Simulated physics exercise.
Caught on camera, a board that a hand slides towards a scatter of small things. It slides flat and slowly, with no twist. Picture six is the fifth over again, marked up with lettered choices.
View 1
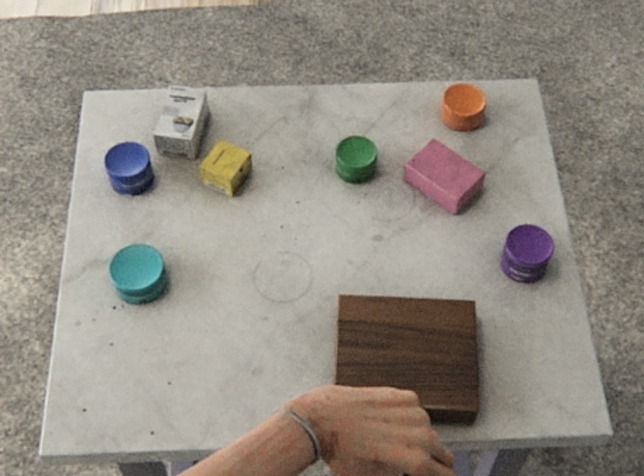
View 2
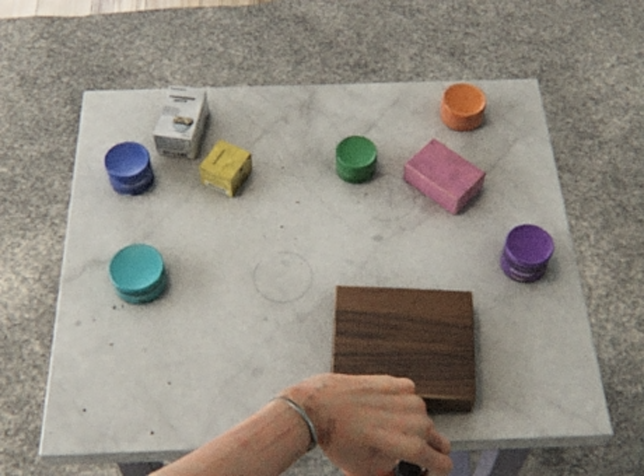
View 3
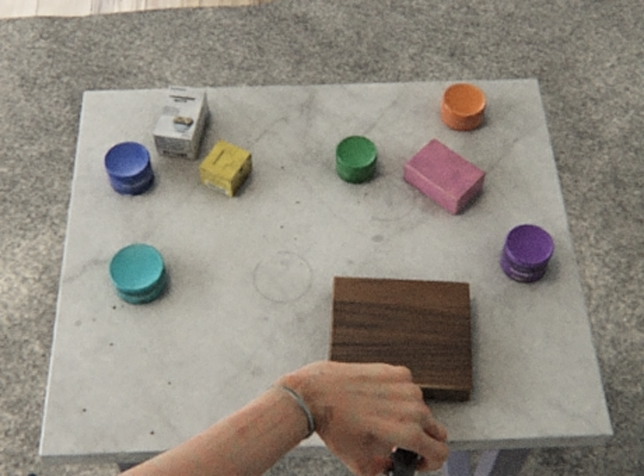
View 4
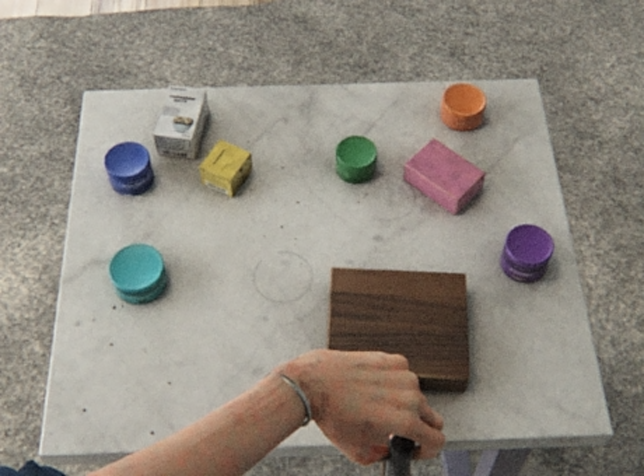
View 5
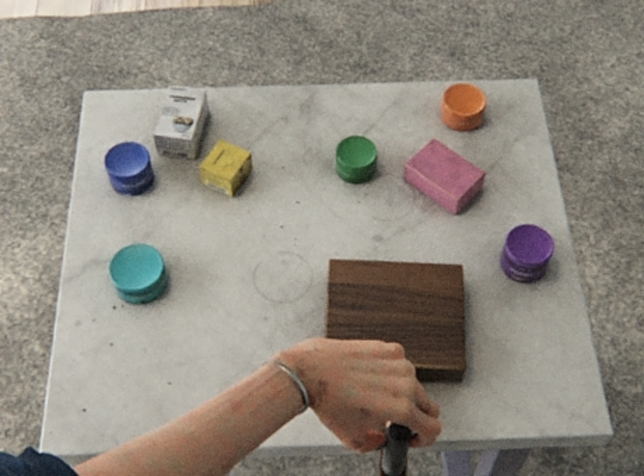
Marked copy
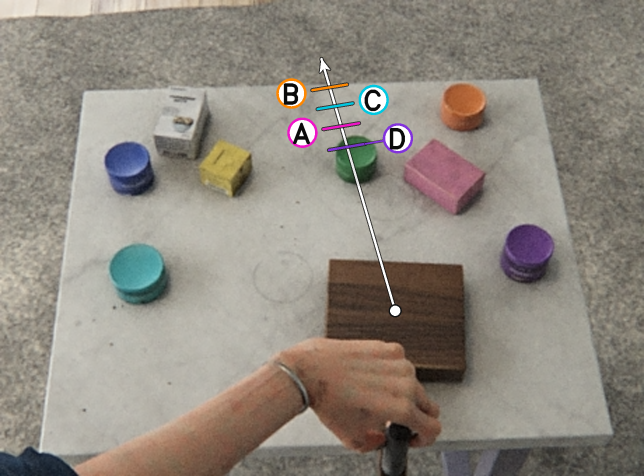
A dark brown wooden board lies near the front edge of a pale marble-topped table, seen from above by a still camera over a grey carpet. Blue and turquoise tubs, a white packet and a yellow box sit left, with green, orange and purple jars and a pink box towards the right. A hand wearing a bracelet slowly slides the board flat, a short way up and slightly left, without twisting it, while the other things stay still.
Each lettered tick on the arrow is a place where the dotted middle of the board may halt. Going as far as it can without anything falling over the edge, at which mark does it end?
Mark A.
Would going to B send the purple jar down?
No.
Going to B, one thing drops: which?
It is the green jar.
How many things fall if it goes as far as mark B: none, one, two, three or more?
In all, one.
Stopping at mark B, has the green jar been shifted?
By then, yes.
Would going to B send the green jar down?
By then, yes.
On the marked copy, A at (341, 126); B at (330, 87); C at (335, 106); D at (347, 147); the arrow from (395, 311) to (321, 59); the white dot at (395, 311).
Taking A. A third of the way, board (373, 246); orange jar (462, 108); purple jar (527, 254).
Two thirds of the way, board (354, 181); green jar (354, 123); pink block (452, 162).
When it is over, board (341, 135); green jar (352, 81); pink block (452, 162); nothing has fallen.
As for the rest, B drops the green jar; C drops the green jar; D is safe but short.
